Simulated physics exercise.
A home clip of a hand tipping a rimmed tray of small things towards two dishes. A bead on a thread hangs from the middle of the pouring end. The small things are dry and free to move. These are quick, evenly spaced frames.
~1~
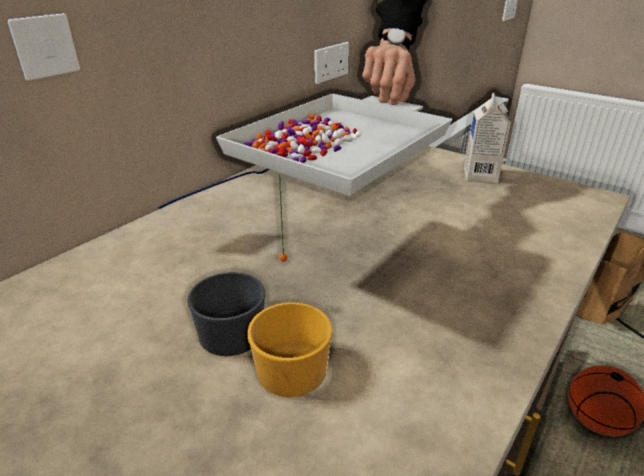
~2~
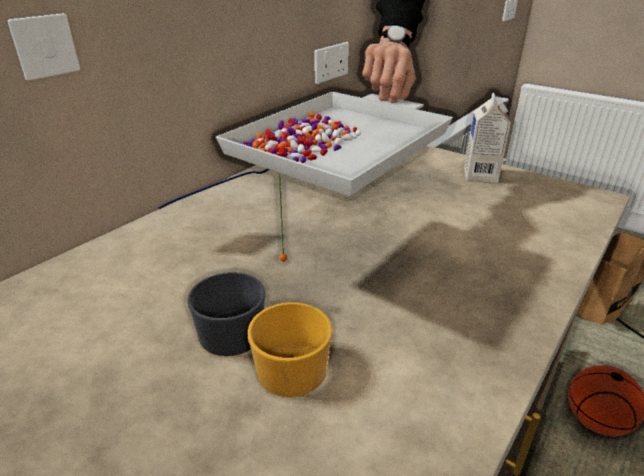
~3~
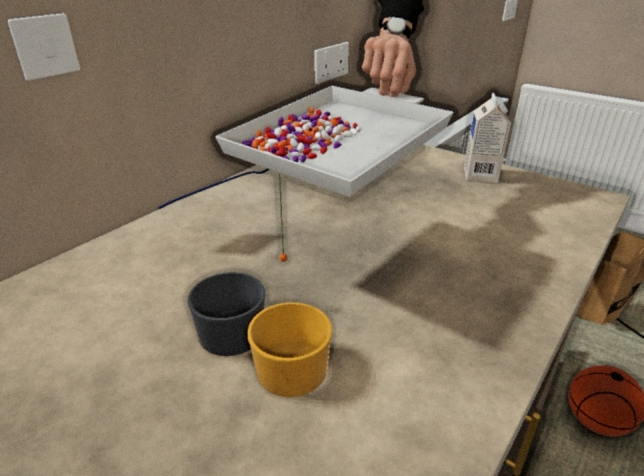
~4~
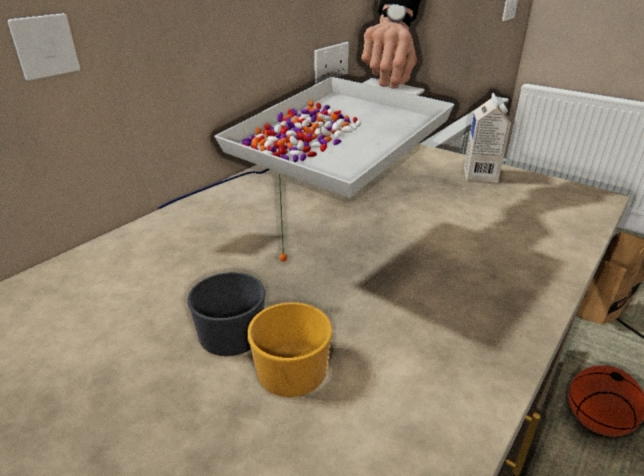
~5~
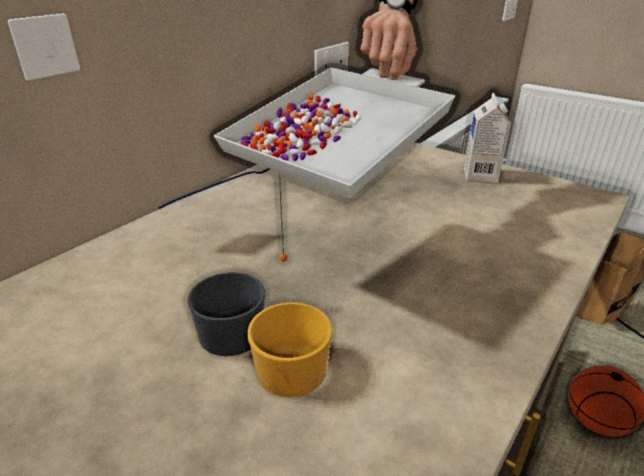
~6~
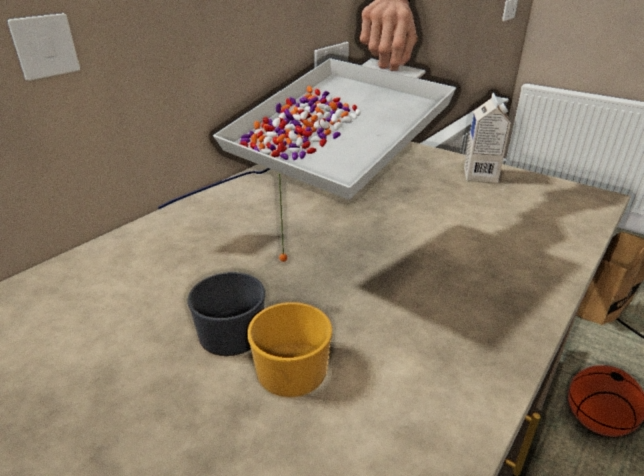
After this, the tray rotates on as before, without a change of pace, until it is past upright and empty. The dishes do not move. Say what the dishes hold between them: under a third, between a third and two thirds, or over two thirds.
In the dishes lies between a third and two thirds of it.
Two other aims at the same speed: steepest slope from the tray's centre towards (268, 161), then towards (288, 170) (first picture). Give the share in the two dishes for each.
Roughly 20 per cent, and 50 per cent.
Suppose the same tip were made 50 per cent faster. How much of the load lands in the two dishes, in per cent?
Close to 50 per cent.
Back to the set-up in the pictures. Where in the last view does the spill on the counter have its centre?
Near (294, 326).
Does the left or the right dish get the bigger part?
More ends in left.
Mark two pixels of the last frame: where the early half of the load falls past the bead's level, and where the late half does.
The first part at (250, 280); the rest at (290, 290).
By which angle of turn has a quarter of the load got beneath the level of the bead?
Roughly 105°.
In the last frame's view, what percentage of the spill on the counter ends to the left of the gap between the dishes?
About 20 per cent.
Soon, tray tipped steeply; all on the tray.
A while on, tray tipped right over; most on the tray; a stray few in the left dish; a stray few outside both; a small part in the air.
Towards the end, tray tipped past a quarter turn; a small part in the right dish; about a third in the left dish; about half outside both.
Finally, tray tipped past a quarter turn; a small part in the right dish; about a third in the left dish; about half outside both.
